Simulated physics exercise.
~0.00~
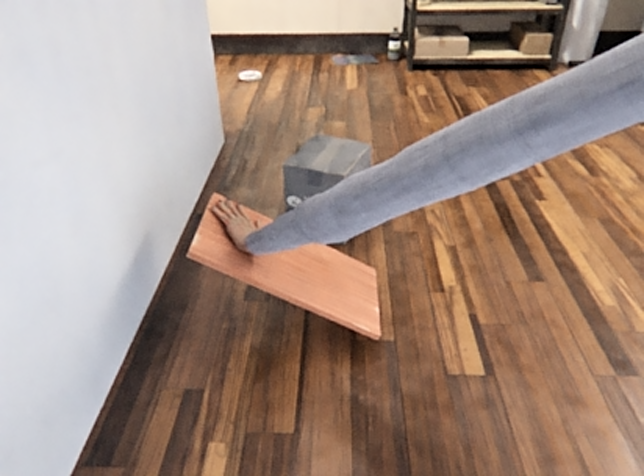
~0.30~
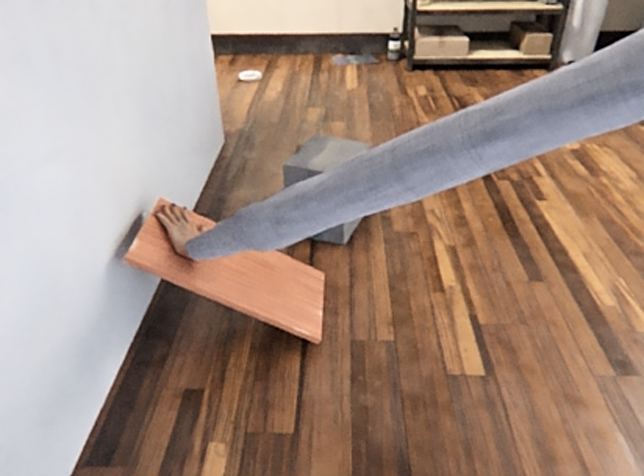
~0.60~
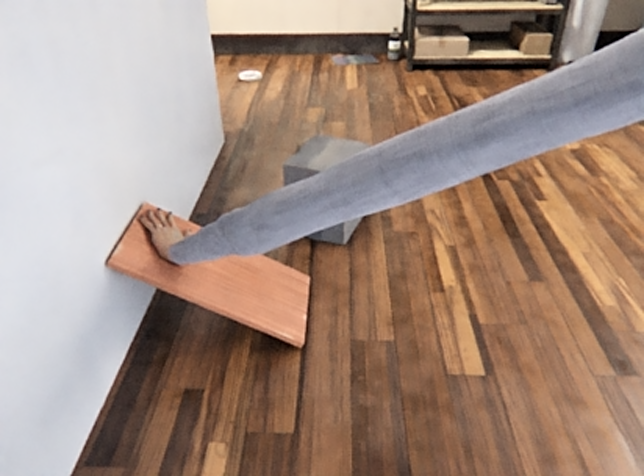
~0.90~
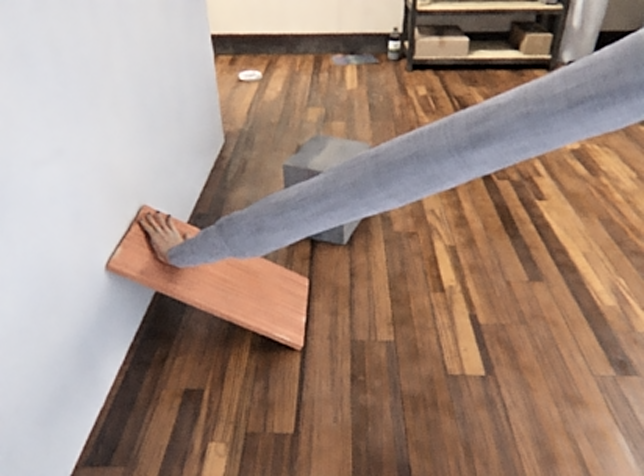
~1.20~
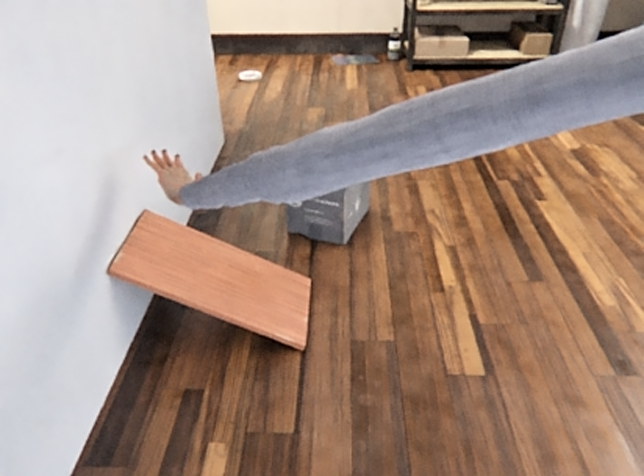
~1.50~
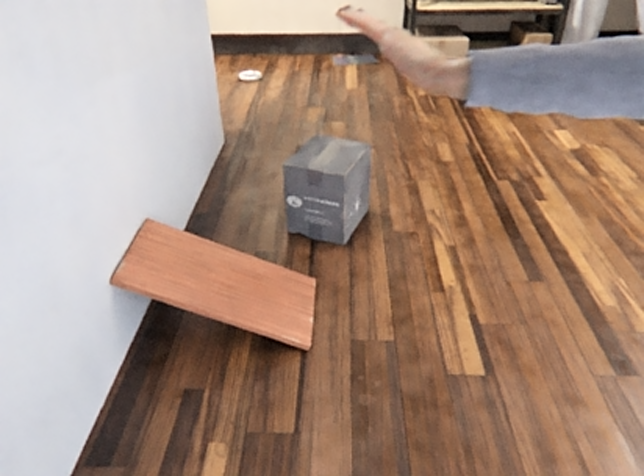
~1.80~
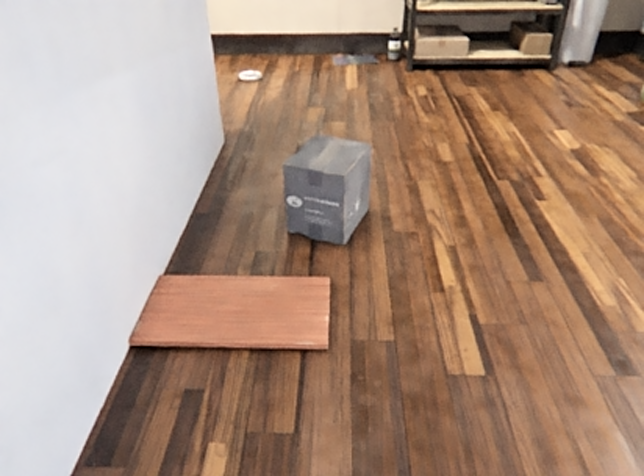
In a room with a wooden plank floor, a grey box sits near a pale wall, with low shelves at the back. A hand at the end of a long grey-blue sleeve holds an orange board tilted in front of the box. The hand moves the board left until its upper end rests against the wall, then holds it there briefly. The fingers let go and the arm draws back to the right, leaving the board leaning. The board then starts to slip down and ends up low on the floor beside the wall, while the box stays put.
